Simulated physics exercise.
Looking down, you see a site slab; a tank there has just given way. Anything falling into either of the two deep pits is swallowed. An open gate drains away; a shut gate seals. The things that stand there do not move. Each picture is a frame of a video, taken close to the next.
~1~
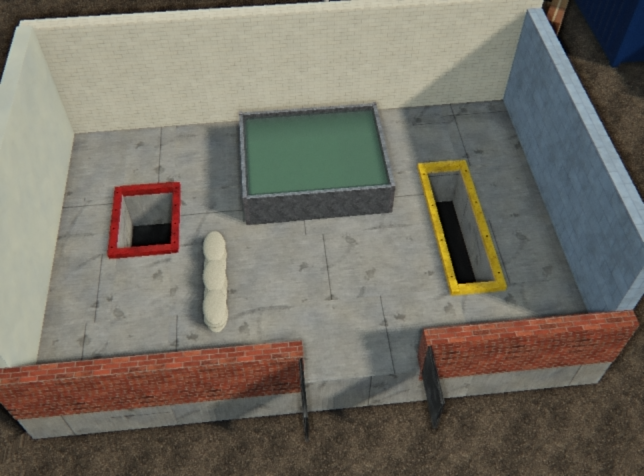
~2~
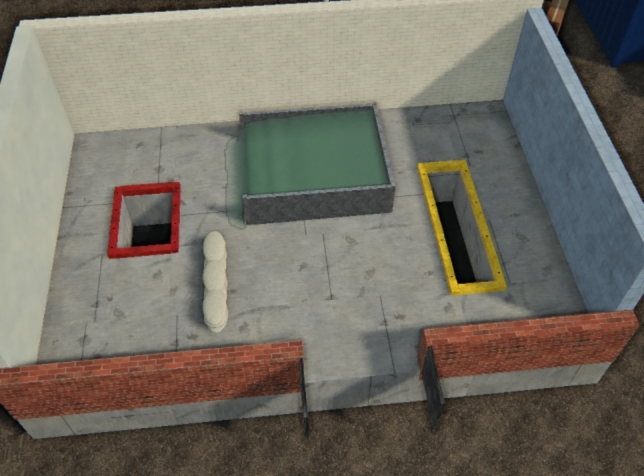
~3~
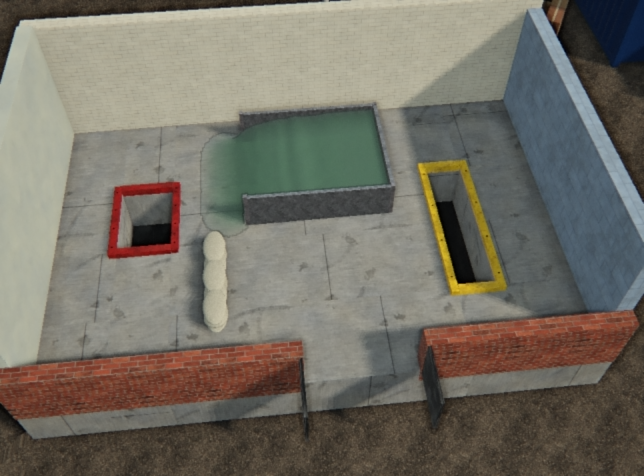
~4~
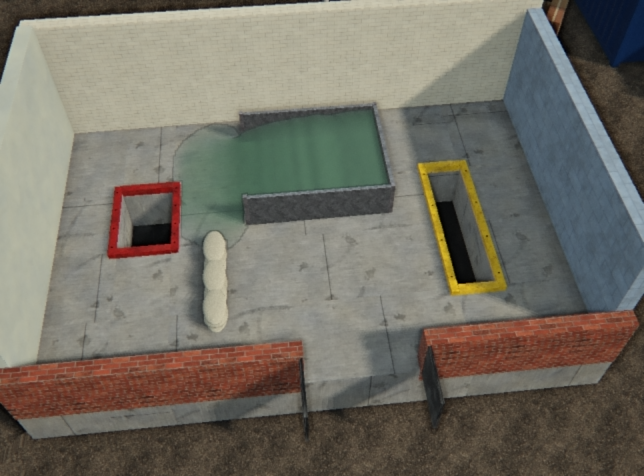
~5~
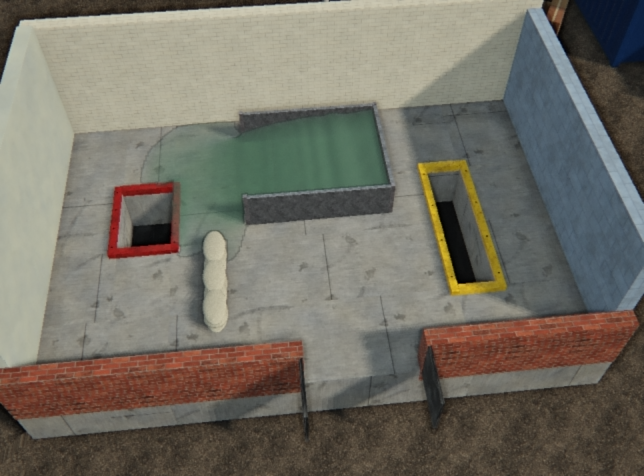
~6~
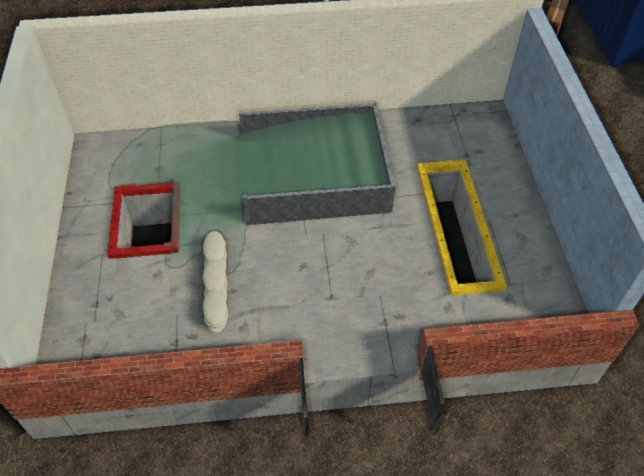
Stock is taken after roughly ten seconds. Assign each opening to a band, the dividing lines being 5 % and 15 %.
The gate lands under 5 %; the red pit lands over 15 %; the yellow pit lands under 5 %.
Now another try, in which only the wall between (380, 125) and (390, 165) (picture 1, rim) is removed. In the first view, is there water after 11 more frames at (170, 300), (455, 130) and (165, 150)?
Point 1: Unwetted; point 2: Inundated; point 3: Unwetted.
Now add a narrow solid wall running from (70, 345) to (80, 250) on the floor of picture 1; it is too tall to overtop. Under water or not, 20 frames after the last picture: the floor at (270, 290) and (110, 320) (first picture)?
Taking them in the order asked, the first is not reached and the second is inundated.
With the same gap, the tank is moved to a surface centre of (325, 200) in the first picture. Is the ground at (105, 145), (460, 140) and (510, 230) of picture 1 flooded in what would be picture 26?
So, first one got wet, second one stays dry, third one stays dry.
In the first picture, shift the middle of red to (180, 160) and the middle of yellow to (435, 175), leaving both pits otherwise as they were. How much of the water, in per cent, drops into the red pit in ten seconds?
Red: 30 %.
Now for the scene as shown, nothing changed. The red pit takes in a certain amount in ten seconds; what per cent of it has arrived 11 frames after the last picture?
Some 60 per cent.
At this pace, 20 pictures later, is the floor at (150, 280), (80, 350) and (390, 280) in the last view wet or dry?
Taking them as listed, I'd call them soaked through, soaked through and high and dry.
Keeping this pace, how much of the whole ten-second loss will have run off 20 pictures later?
Roughly 80 %.
A moment on, water covers 20 % of the floor; the gate 0 %, the red pit 8 %, the yellow pit 0 %.
Next, water covers 35 % of the floor; the gate 0 %, the red pit 15 %, the yellow pit 0 %.
Then, water covers 40 % of the floor; the gate 0 %, the red pit 22 %, the yellow pit 0 %.
Later, water covers 55 % of the floor; the gate 0 %, the red pit 25 %, the yellow pit 0 %.
In the end, water covers 85 % of the floor; the gate 2 %, the red pit 25 %, the yellow pit 0 %.
